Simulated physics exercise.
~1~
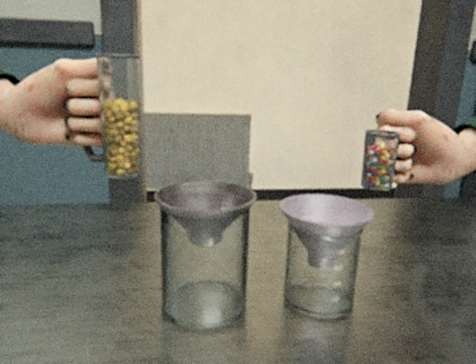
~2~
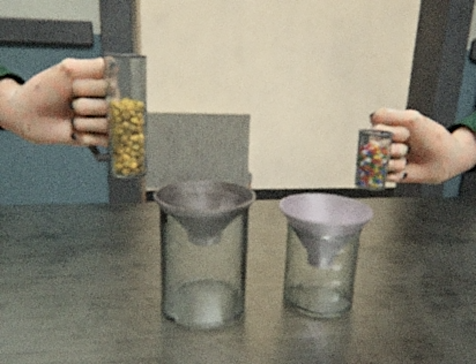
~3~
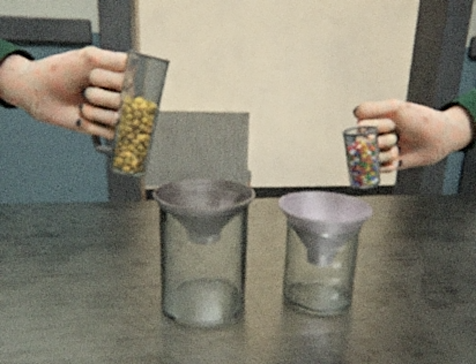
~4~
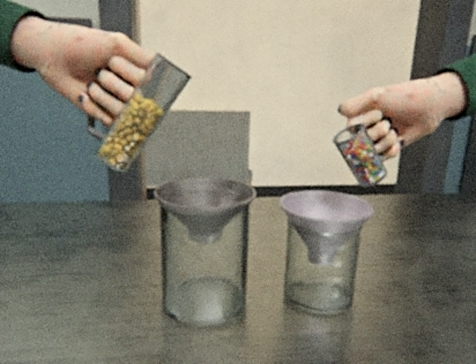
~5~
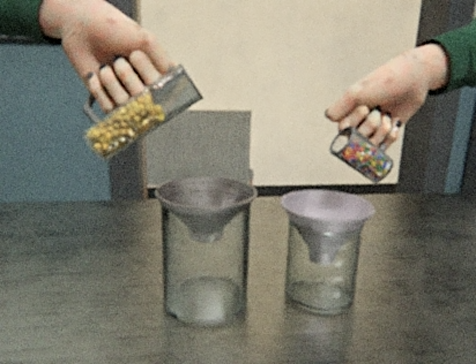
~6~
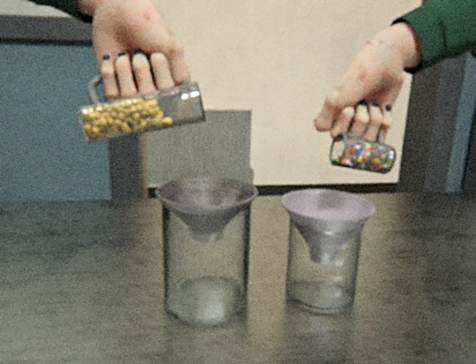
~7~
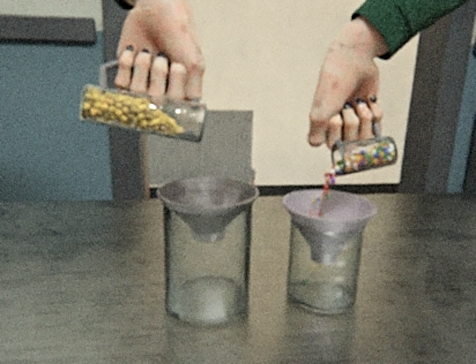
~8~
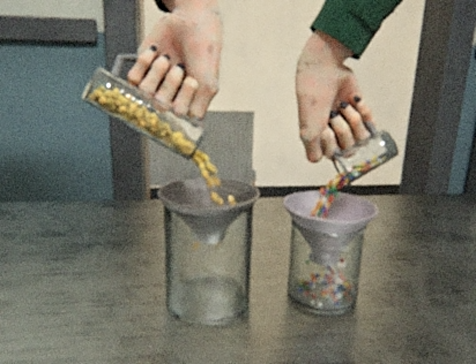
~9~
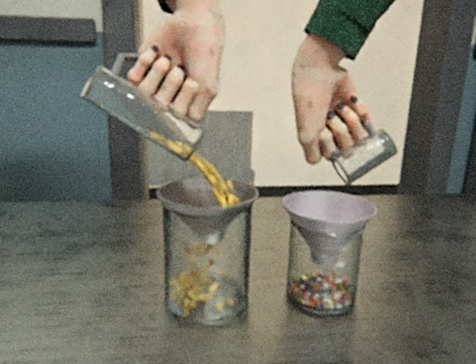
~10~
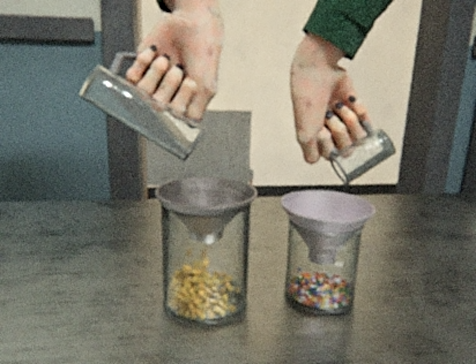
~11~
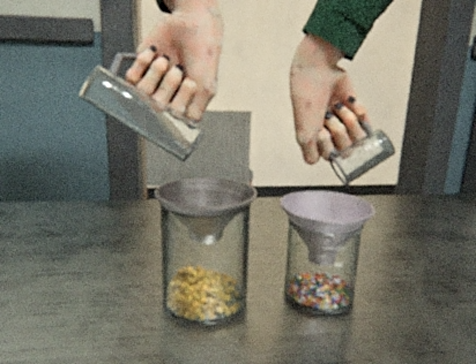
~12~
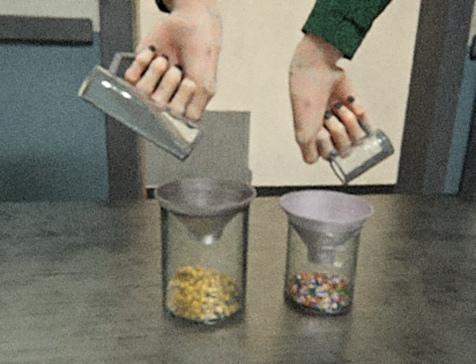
Two hands tipping cups of yellow and multicoloured pieces into funnels, the right emptying first, until all settles in the jars below.
